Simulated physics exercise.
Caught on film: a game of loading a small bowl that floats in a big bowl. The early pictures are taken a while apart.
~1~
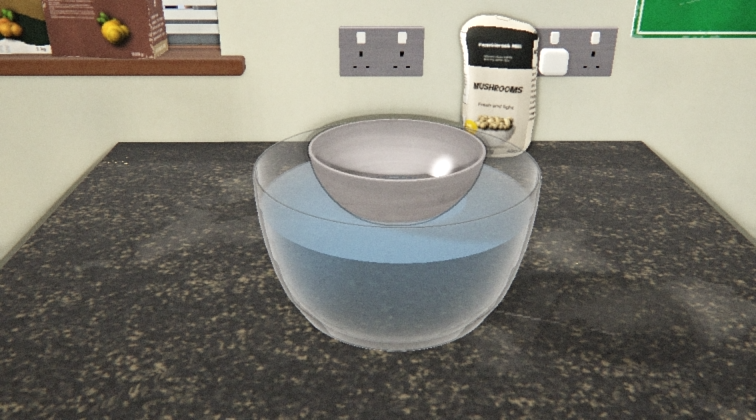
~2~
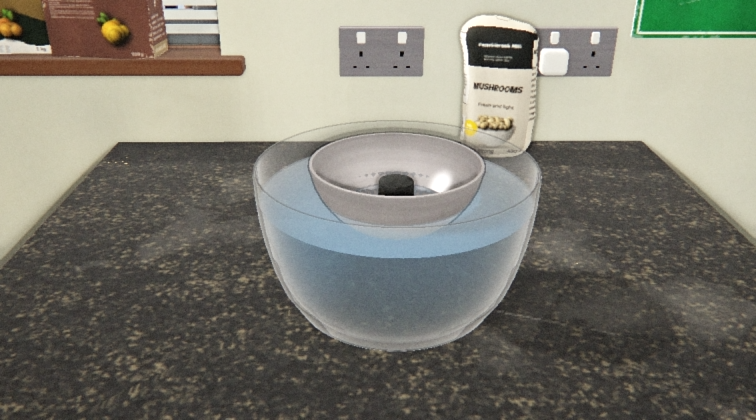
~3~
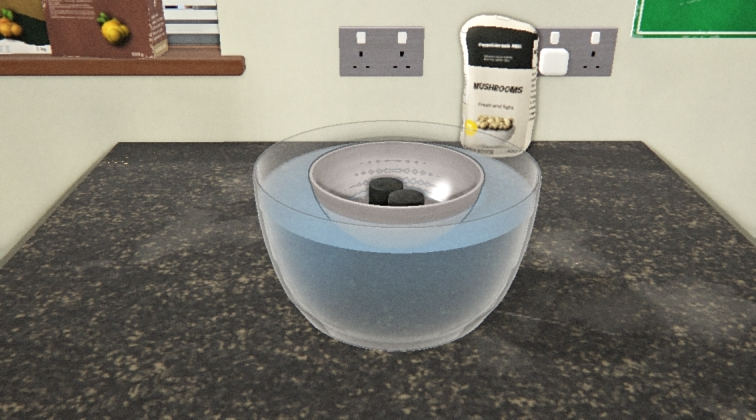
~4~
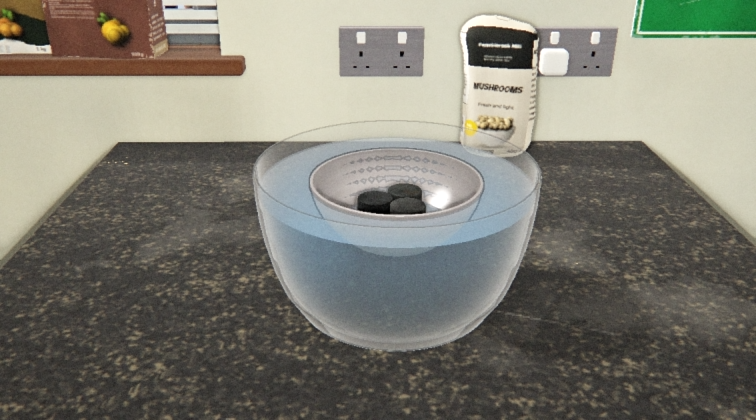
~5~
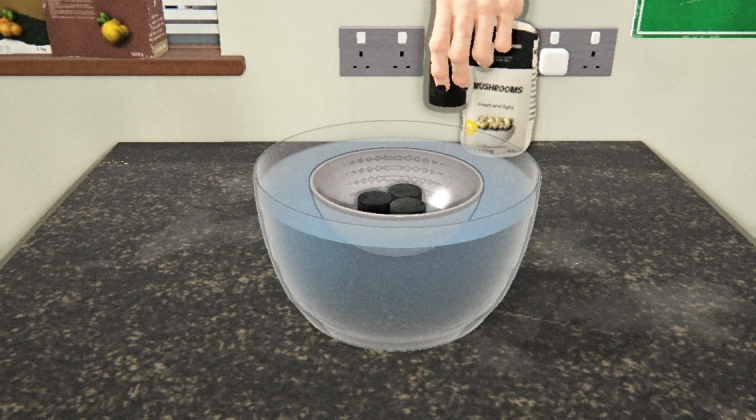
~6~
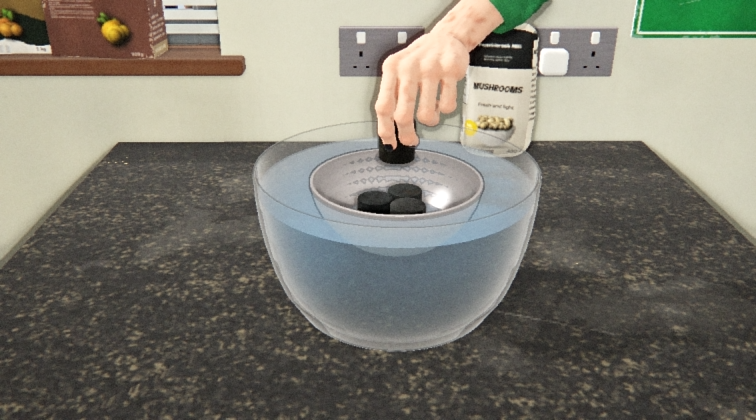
A small grey bowl floating in a larger clear bowl of water sinks lower as three dark discs appear inside it one after another, then a hand brings another dark piece in from the right and lowers it above them.
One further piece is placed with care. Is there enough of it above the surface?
As it turns out, it is swamped.
Shortly, the iron weight is in and the small bowl dips.
Then, water pours in over its edge.
At the finish, the small bowl lies on the bottom with its load.
